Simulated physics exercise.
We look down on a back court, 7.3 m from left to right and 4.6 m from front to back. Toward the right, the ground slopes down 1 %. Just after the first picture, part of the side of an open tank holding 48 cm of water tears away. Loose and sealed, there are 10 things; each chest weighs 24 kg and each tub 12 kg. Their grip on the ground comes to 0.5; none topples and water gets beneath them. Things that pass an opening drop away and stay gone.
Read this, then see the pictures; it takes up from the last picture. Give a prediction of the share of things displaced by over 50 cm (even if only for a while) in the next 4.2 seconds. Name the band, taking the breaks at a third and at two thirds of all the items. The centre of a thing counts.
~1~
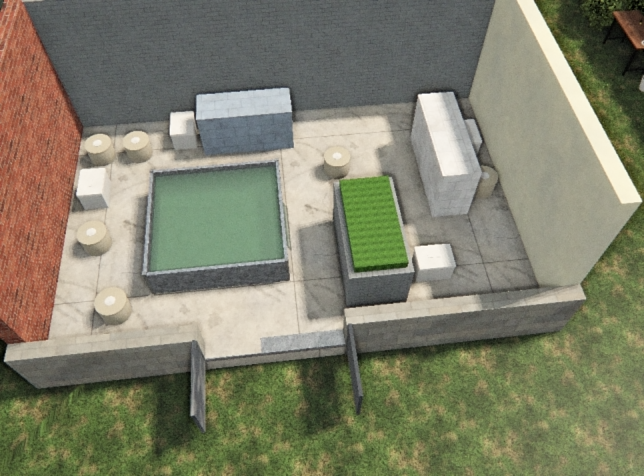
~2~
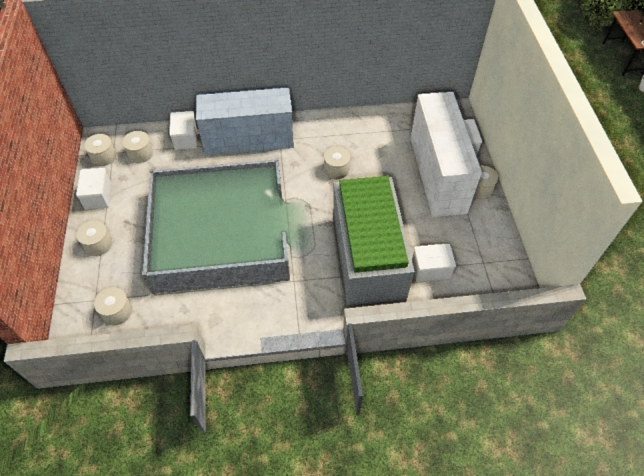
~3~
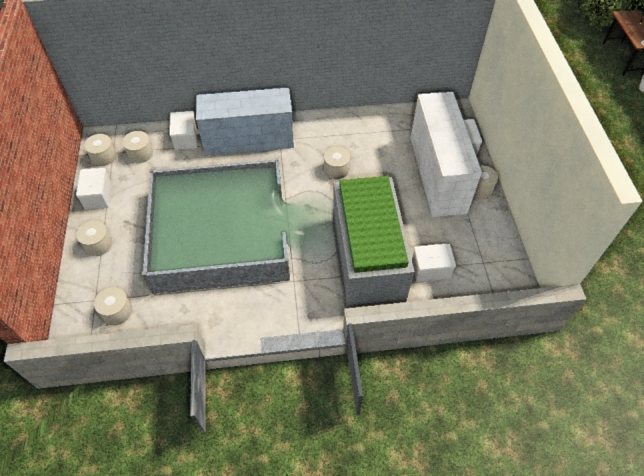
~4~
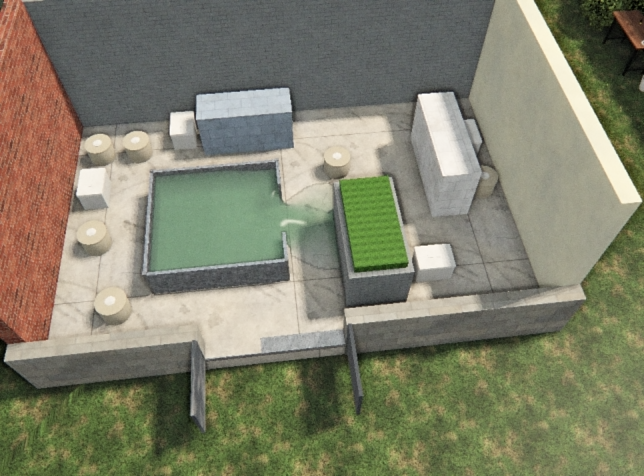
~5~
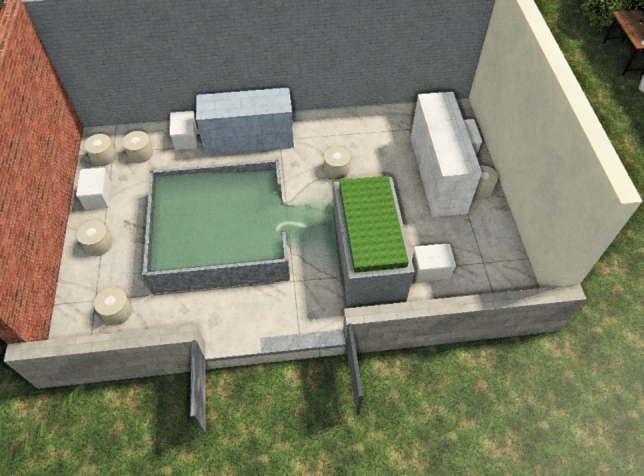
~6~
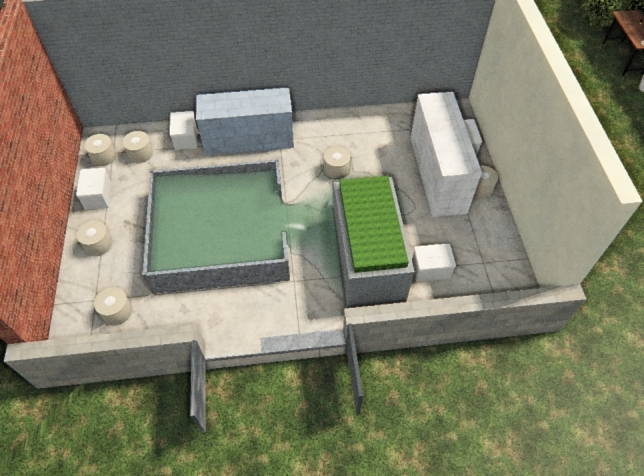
It does not reach a third.
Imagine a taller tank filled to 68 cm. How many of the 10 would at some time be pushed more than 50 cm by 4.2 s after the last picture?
In that case the number is 3.
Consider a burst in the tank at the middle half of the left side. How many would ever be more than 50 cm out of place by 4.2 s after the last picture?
Then 4 of them would.
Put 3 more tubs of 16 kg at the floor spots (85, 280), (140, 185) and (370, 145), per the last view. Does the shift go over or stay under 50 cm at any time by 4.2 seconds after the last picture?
Within it, within it, beyond it.
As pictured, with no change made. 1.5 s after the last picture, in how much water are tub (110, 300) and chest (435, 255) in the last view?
I'd estimate 0 cm for the first and 0 cm for the second.
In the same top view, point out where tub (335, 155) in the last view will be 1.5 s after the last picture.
About pixel (334, 113).
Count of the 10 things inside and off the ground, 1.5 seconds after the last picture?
By my count, 0.
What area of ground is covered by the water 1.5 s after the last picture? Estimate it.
At that time the wet patch spans about 14 m2.
Then, 0.4 s after the last picture 0 of 10 are over 50 cm from their spots; 0 afloat.
Then, 1.5 s after the last picture 1 of 10 are over 50 cm from their spots; 0 afloat.
Then, 2.8 s after the last picture 1 of 10 are over 50 cm from their spots; 1 afloat.
Then, 4.2 s after the last picture 1 of 10 are over 50 cm from their spots, and 1 have been at some point; 0 afloat.
